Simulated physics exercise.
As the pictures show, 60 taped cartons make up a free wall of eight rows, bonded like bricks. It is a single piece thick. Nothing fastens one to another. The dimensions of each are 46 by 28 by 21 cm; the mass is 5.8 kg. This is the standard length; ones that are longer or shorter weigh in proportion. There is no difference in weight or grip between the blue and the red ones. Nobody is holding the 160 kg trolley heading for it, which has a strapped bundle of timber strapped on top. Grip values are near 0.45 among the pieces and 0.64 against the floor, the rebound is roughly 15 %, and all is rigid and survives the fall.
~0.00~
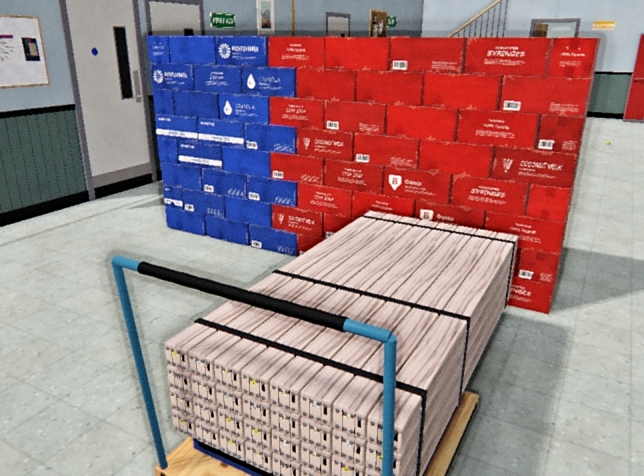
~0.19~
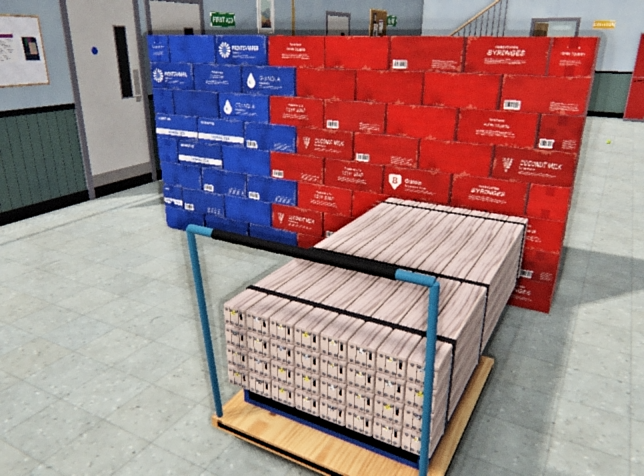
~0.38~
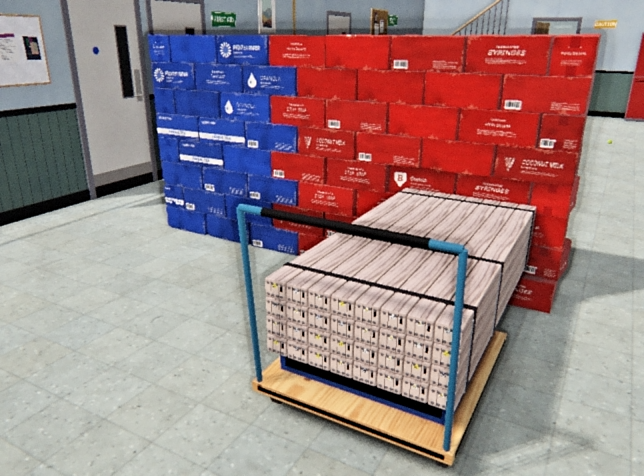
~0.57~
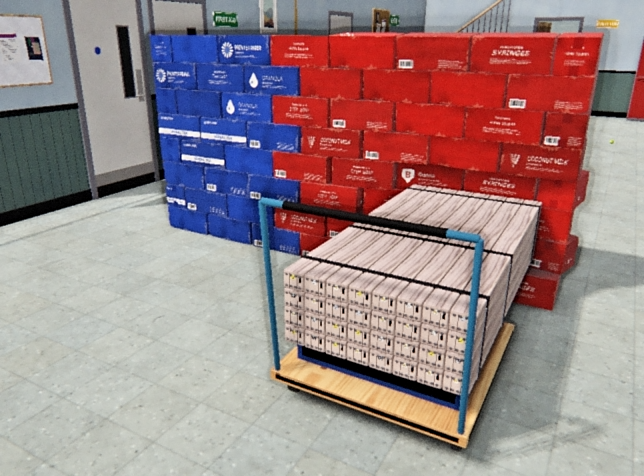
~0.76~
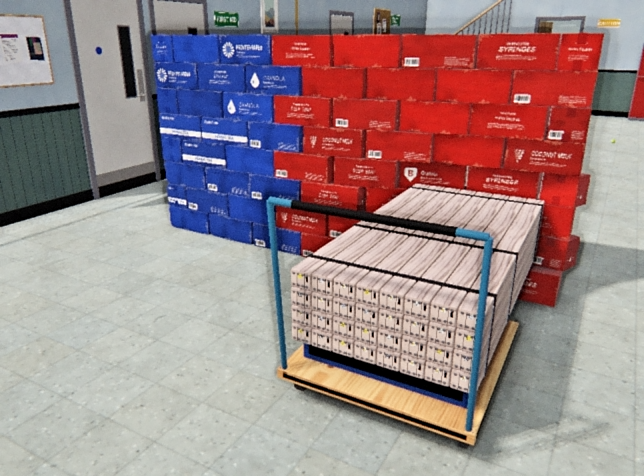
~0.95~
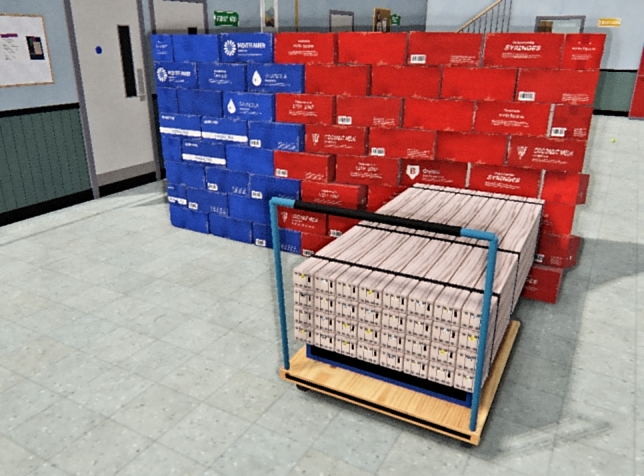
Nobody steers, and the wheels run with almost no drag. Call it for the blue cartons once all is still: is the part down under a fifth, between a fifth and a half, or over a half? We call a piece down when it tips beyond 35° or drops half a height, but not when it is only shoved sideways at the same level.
Down part: Under a fifth.
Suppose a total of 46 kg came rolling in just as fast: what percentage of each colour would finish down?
Blue 0, red 0 %.
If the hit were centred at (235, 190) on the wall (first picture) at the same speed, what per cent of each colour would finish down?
That would leave blue at 80 % and red at 40 %.
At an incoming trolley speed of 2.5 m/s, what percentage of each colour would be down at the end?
Result - blue: 10%; red: 80%.
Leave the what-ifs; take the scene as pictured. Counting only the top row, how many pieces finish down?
The number comes to 6.
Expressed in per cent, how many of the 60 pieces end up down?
I'd put it at about 50 percent.
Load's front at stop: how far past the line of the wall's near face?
Something like 20 cm.
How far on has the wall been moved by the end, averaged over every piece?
On average the pieces end up around 65 cm further on.
After 1.34 s, load 21 cm past the wall's line, stopped; none of the 24 blue cartons down (0 of 60 in all colours); top blue carton unmoved; top red carton 16° from how it stood, 7 cm lower.
After 1.70 s, load 21 cm past the wall's line, stopped; 2 of the 24 blue cartons down (30 of 60 in all colours); top blue carton unmoved; top red carton 45° from how it stood, 48 cm lower.
After 2.20 s, load 21 cm past the wall's line, stopped; 2 of the 24 blue cartons down (30 of 60 in all colours); top blue carton unmoved; top red carton upside down.
In the end (3.3 s), load 21 cm past the wall's line, stopped; 2 of the 24 blue cartons down (30 of 60 in all colours); top blue carton unmoved; top red carton upside down. That is 8 per cent. From the last view, middles, top blue carton near (207, 48), top red carton near (504, 180).
